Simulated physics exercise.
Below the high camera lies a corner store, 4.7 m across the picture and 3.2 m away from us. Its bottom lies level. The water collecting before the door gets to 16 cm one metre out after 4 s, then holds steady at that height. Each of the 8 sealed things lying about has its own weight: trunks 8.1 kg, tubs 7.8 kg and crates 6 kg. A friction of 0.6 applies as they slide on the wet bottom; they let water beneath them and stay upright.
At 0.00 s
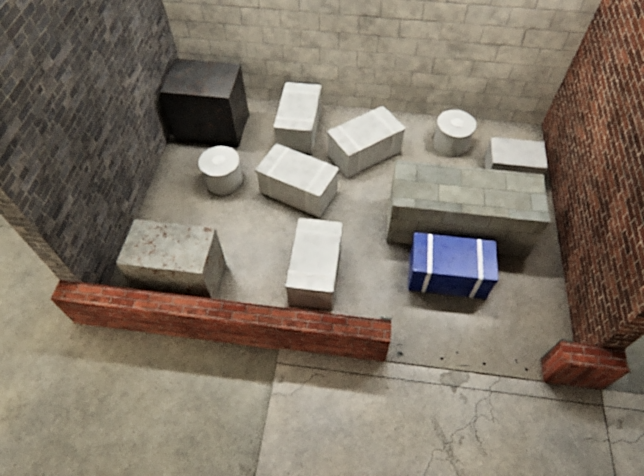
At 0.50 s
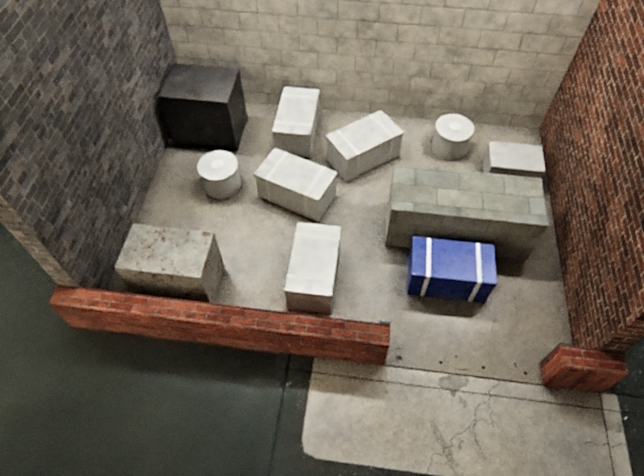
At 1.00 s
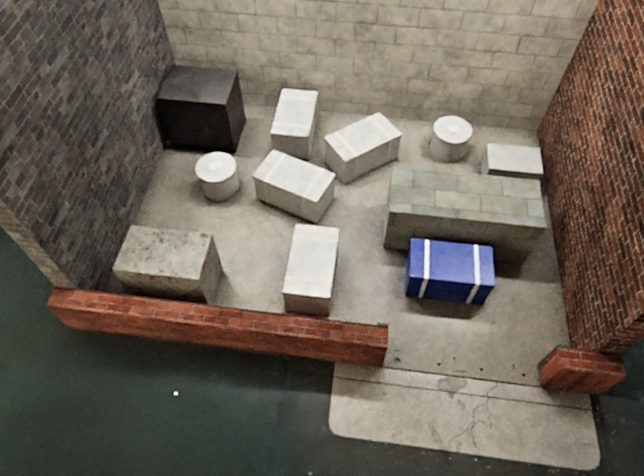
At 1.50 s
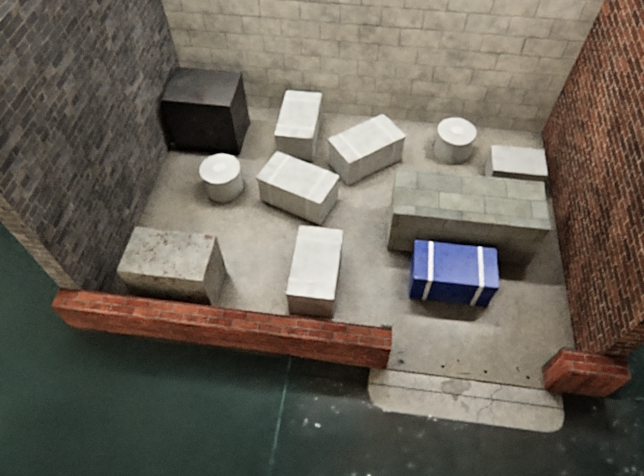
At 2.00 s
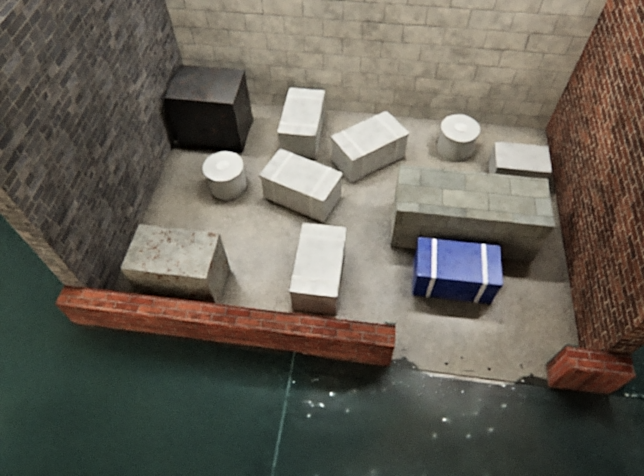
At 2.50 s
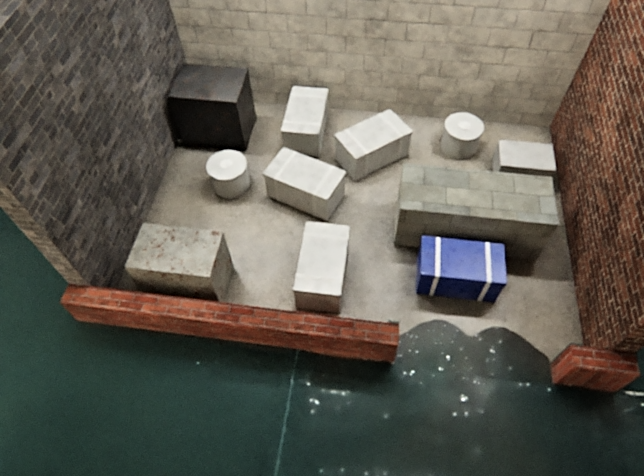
In this clip, seen from above, dark water spreads over the pale ground outside a brick-walled room until it edges in through the gap in the low red wall, while the blue trunk, pale blocks and round tubs stay put.
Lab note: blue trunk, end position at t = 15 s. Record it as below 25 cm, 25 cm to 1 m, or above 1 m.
End position: Above 1 m.
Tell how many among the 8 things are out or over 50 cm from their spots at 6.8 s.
By my reckoning, 2.
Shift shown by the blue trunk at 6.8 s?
Displacement near 200 cm.
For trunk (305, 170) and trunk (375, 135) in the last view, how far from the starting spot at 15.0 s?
One is off by 100 cm, the other by 50 cm, in the order asked.
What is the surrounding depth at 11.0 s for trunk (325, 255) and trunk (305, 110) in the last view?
Depths: Near 7 cm, then near 7 cm.
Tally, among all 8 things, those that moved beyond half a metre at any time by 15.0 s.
I get 8.
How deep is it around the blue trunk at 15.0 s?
I'd say around 12 cm.
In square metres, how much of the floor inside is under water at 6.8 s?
Flooded: Near 9.5 m2.
After 3.5 s the blue trunk is near (461, 249), 0.1 m from its start, aground; 0 afloat.
After 6.8 s the blue trunk is near (265, 204), 2.1 m from its start, afloat; 4 afloat.
After 11.0 s the blue trunk is near (165, 202), 3.1 m from its start, afloat; 7 afloat.
After 15.0 s the blue trunk is near (178, 181), 3.0 m from its start, afloat; 8 afloat.
